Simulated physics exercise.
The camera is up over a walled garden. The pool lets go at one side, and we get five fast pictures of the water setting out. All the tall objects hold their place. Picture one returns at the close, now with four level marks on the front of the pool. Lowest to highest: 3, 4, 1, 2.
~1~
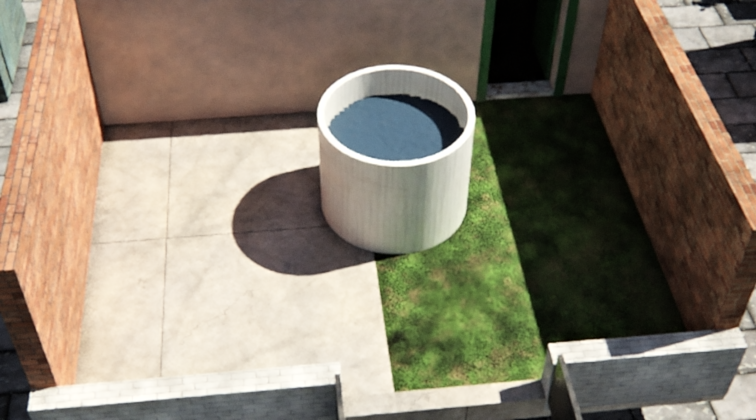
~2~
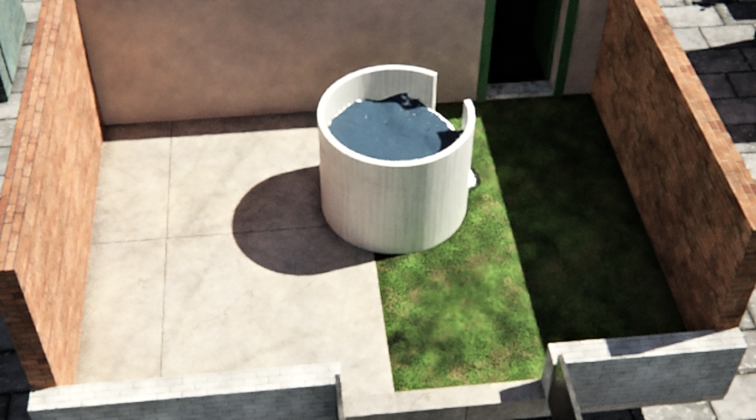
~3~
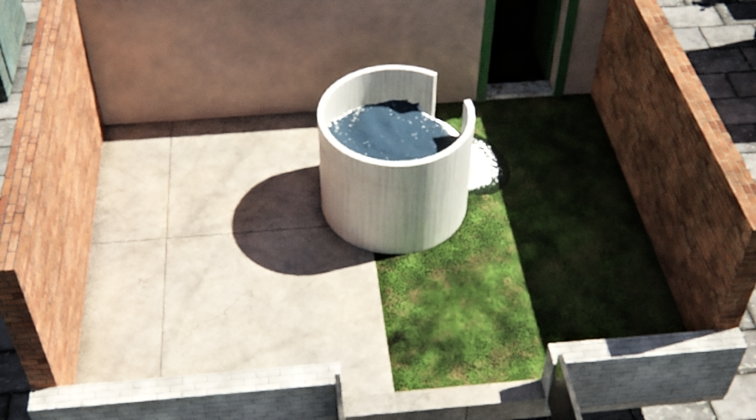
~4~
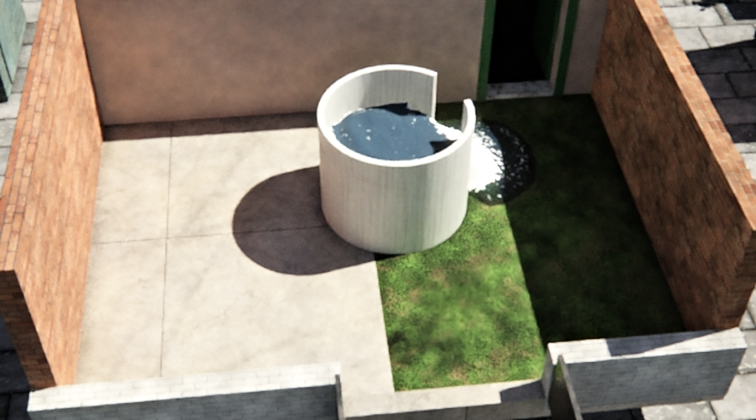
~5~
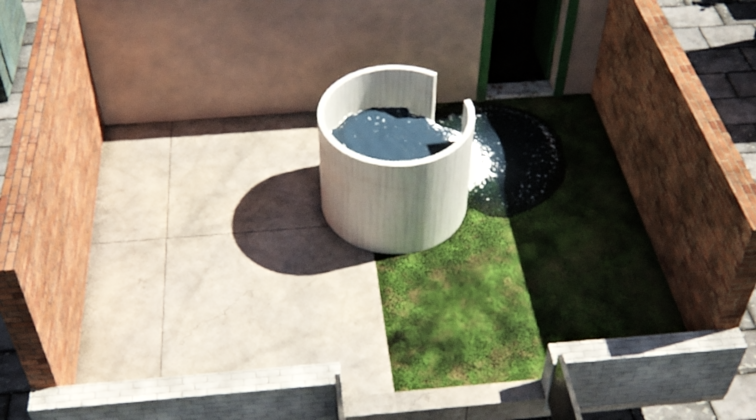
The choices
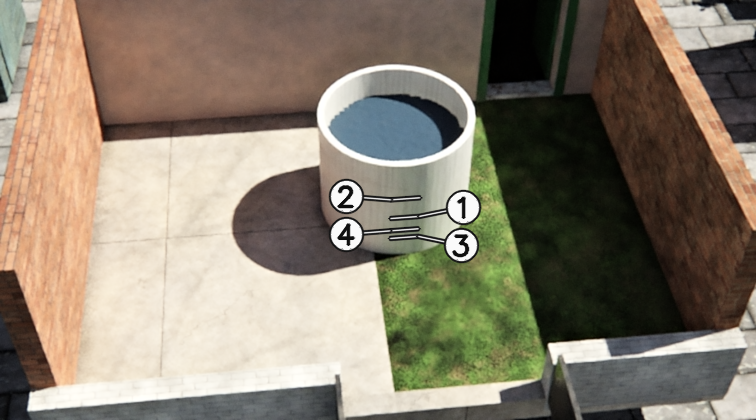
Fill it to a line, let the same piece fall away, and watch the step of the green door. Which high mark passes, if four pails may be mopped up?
Choose 4.
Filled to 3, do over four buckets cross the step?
No, that is safe.
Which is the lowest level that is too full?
That is level 1.
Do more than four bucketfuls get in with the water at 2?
Yes, it does.
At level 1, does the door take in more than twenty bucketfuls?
No.
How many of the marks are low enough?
Two.
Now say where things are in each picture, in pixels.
In the first picture, water in the pool at rest, its middle at (396, 137); foot of the green doorway at (519, 98); open gate at (445, 350).
In the second picture, front seen at (475, 179), 1 % of the ground wet.
In the third picture, front seen at (481, 142), 3 % of the ground wet.
In the fourth picture, front seen at (511, 132), 5 % of the ground wet.
In the fifth picture, front seen at (535, 118), 10 % of the ground wet.
On the marked copy, 1 at (404, 217); 2 at (405, 198); 3 at (404, 237); 4 at (404, 229); from the bottom up 3, 4, 1, 2.
With 1, about 8 bucketfuls get in.
With 2, dozens of bucketfuls pour in.
With 3, nothing gets over.
With 4, a bucket or two gets in.
